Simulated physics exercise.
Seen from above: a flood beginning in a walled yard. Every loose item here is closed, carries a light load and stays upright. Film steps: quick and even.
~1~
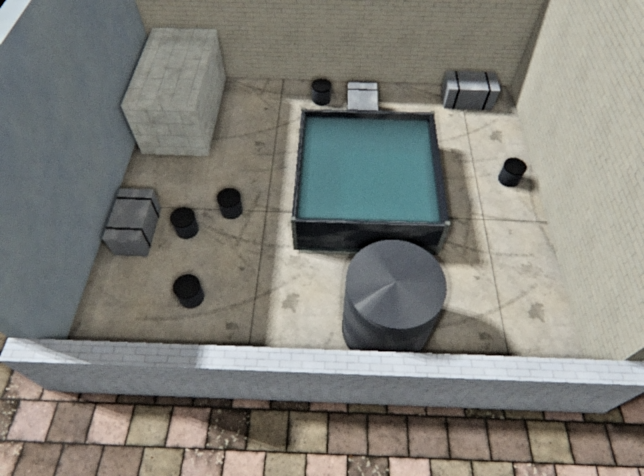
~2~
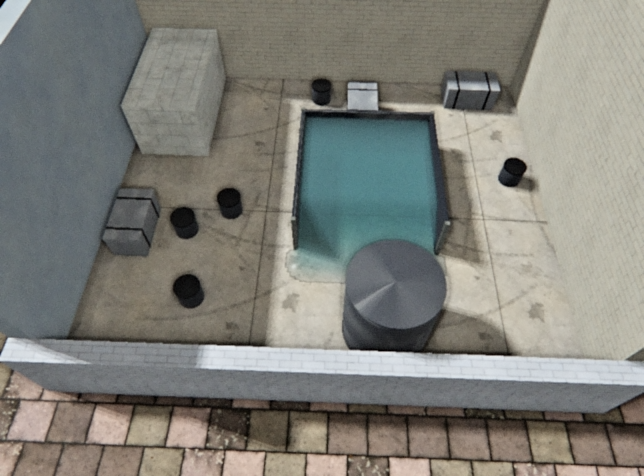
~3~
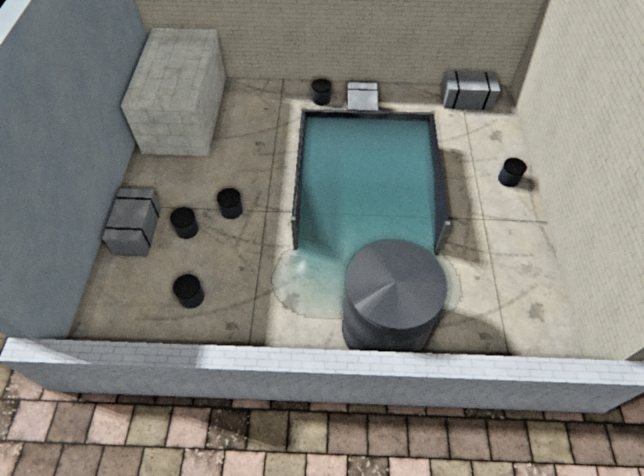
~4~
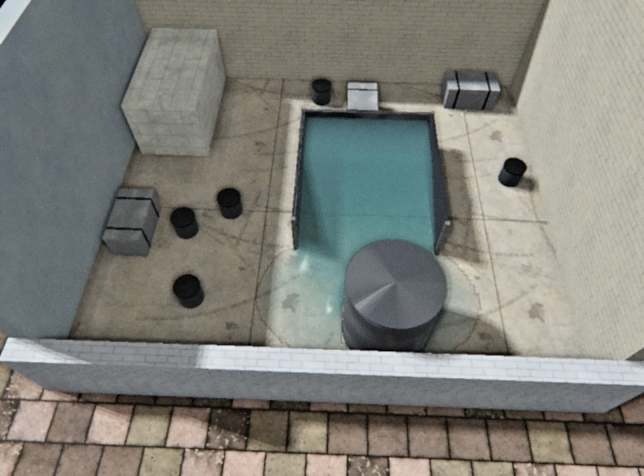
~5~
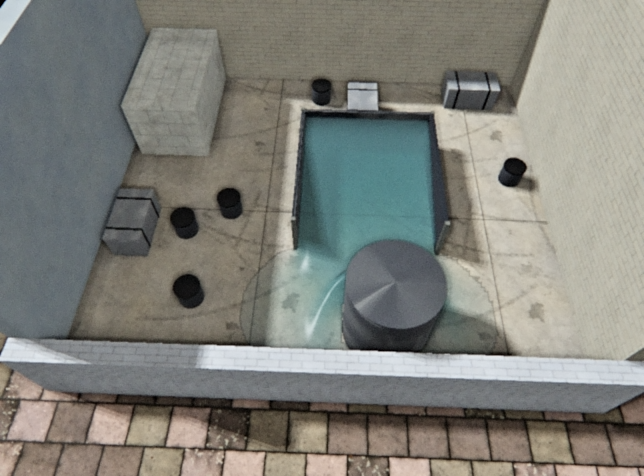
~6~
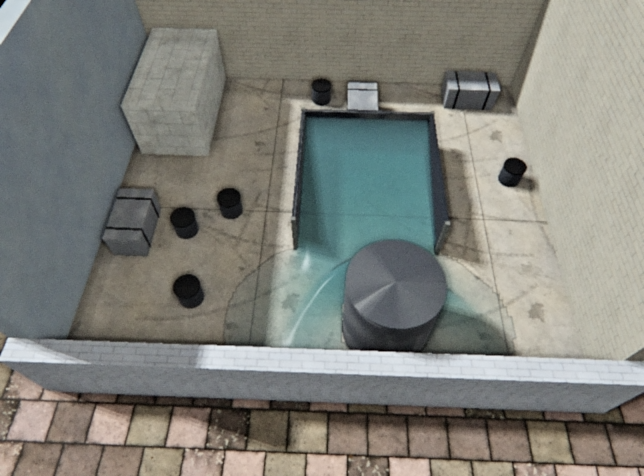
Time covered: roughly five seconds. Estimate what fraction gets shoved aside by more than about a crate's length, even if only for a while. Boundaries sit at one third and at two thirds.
The portion moved well away stays in the middle third.
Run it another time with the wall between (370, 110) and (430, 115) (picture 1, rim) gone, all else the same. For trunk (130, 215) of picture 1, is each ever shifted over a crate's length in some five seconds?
I'd say it never gets that far.
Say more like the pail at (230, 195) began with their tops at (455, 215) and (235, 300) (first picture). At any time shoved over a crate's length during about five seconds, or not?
Copy 1: Stayed below the mark. Copy 2: Passed the mark.
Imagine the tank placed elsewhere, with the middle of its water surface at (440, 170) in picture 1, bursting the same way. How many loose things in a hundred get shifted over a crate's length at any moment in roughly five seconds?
It works out at about 90 percent.
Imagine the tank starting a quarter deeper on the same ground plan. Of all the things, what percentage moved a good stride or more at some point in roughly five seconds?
Share moved: Approx. 80 percent.
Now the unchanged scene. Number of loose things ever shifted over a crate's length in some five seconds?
My tally gives 3.
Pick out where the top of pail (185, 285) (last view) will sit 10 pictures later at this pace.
It ends up close to (158, 270).
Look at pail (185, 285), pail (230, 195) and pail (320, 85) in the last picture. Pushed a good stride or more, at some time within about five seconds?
Went a long way, then never got far, then never got far.
A moment on, 0 of 8 are well off their spots; 0 afloat.
Next, 0 of 8 are well off their spots; 0 afloat.
Later, 3 of 8 are well off their spots; 1 afloat.
In the end, 3 of 8 are well off their spots, and 3 have been at some point; 2 afloat.
